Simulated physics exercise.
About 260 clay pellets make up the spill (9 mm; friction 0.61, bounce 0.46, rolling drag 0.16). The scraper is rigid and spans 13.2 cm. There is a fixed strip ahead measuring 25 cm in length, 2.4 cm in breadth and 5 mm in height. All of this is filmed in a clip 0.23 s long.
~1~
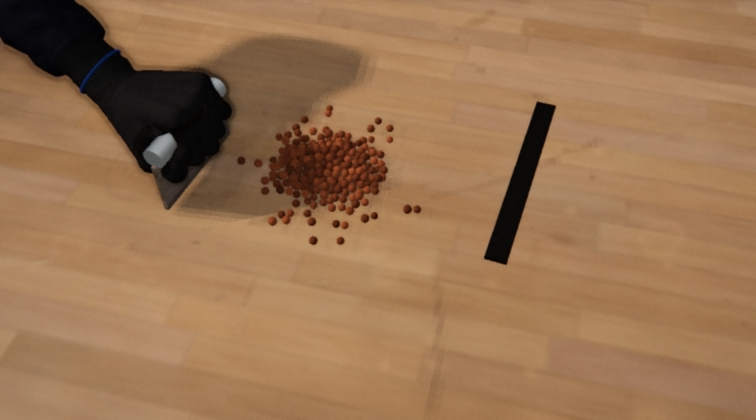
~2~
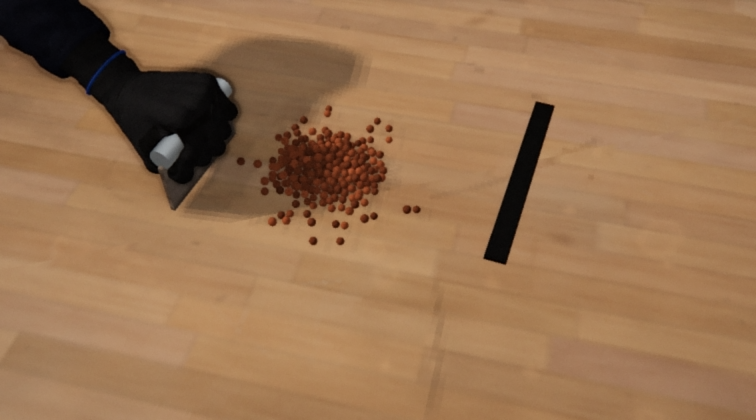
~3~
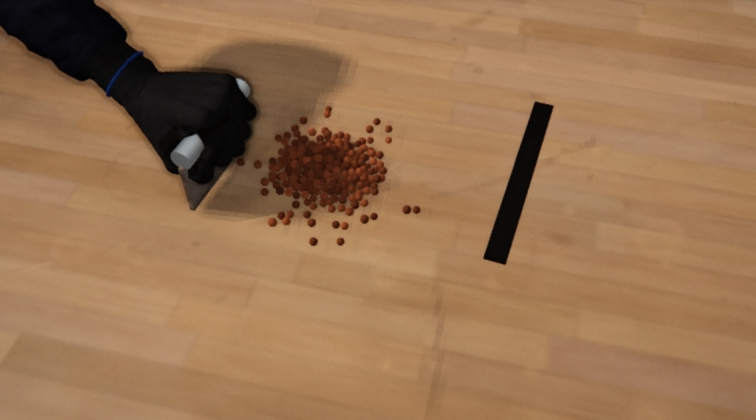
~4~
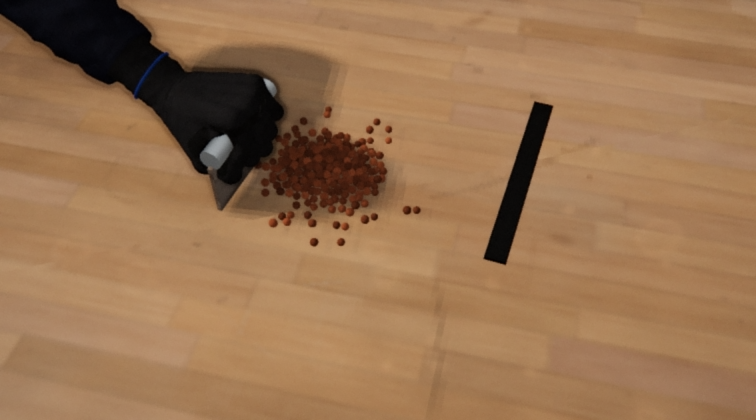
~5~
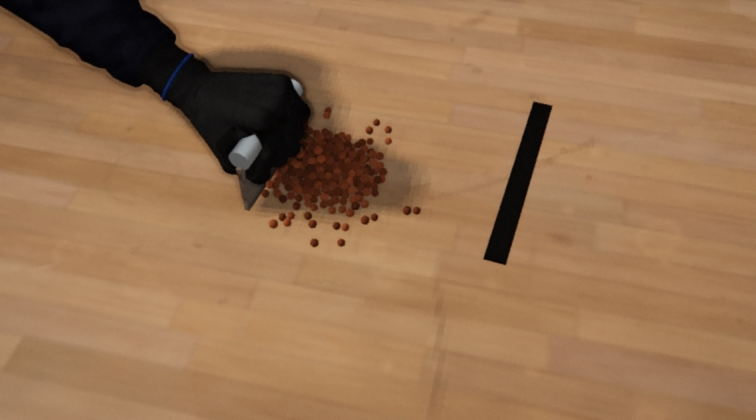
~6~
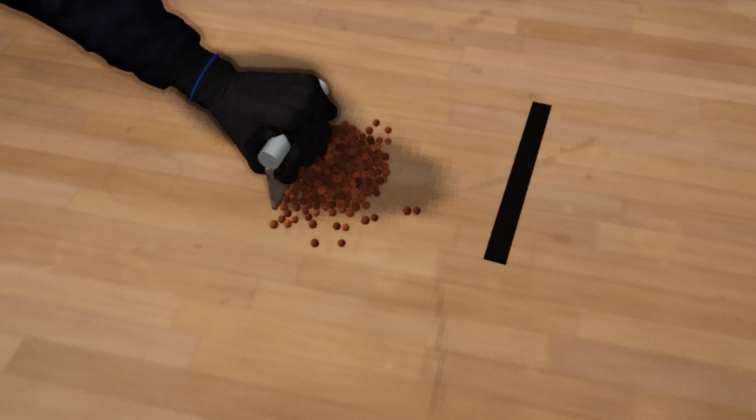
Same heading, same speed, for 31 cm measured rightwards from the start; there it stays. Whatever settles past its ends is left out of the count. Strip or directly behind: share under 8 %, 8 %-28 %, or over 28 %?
Fair showing on or behind the strip.
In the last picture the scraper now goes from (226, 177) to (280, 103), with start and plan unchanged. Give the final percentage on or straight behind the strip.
It ends up over 10.
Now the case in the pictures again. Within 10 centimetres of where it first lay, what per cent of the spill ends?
20% or so.
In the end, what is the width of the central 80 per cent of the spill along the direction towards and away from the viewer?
About 22 cm.
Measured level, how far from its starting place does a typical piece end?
Around 20 centimetres.
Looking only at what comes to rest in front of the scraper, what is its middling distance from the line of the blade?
About 3 cm.
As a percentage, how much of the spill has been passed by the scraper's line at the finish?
Some 35 percent.
Then, 0.20 s after the last picture, scraper 24 cm from its start, spill 20 cm wide; elsewhere 100 %.
Then, 0.41 s after the last picture, scraper 32 cm from its start, spill 23 cm wide; on or straight behind the strip 20 %, elsewhere 80 %.
Then, 0.58 s after the last picture, scraper 32 cm from its start, spill 24 cm wide; on or straight behind the strip 25 %, elsewhere 75 %.
In the end, on or straight behind the strip 25 %, elsewhere 75 %.
